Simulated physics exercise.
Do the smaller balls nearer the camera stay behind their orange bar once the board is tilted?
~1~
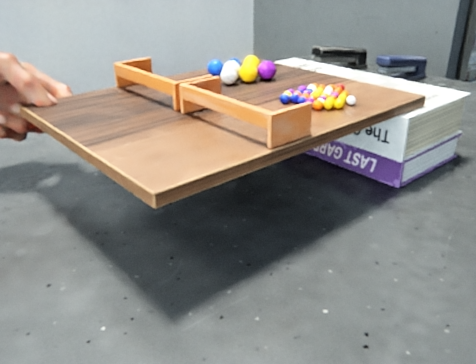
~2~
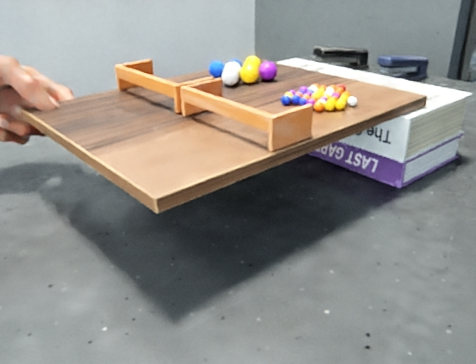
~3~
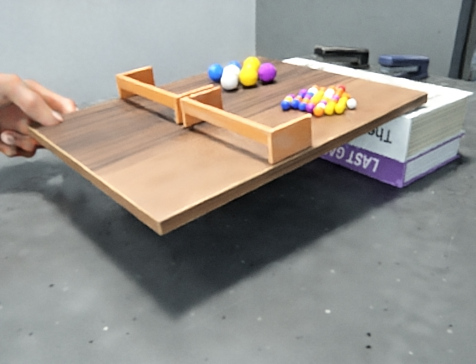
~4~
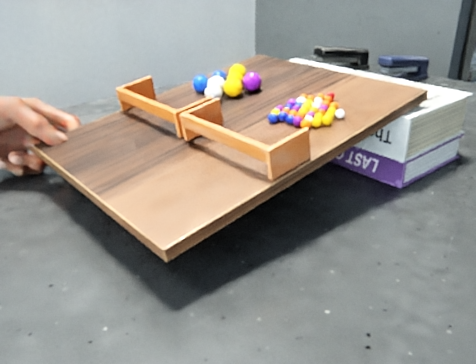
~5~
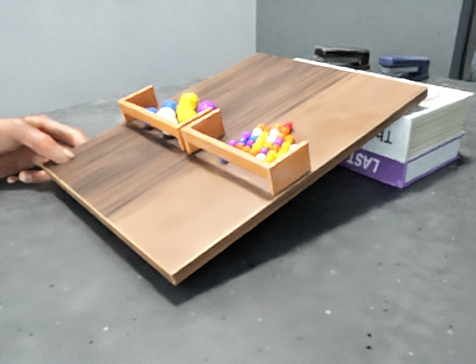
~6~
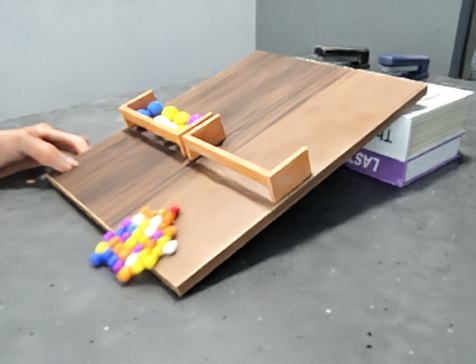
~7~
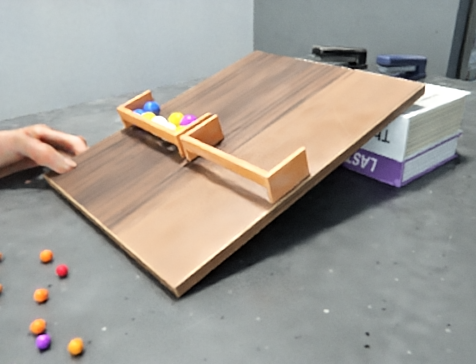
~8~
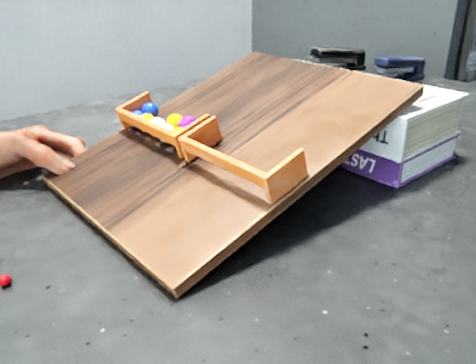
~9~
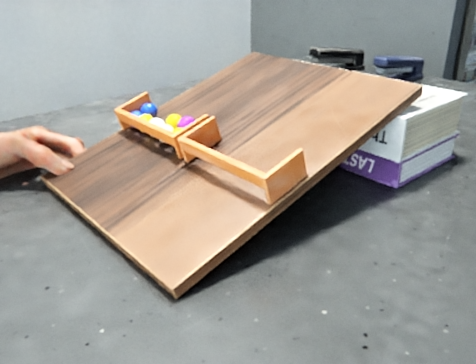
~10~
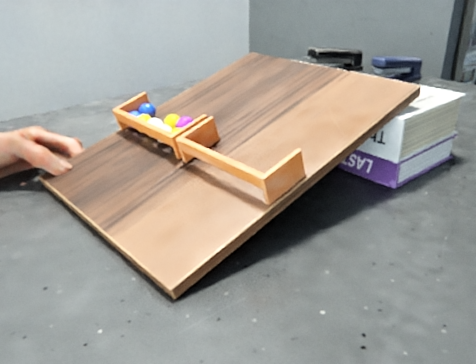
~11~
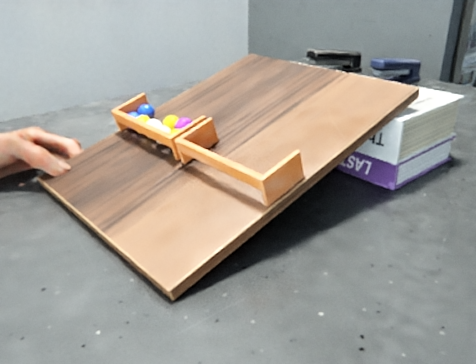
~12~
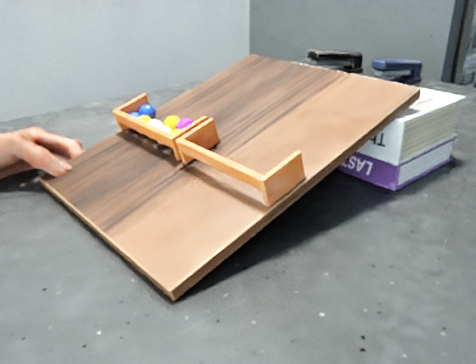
No, the smaller balls pass the near bar and roll down off the board, while the larger balls stay gathered behind the far bar.
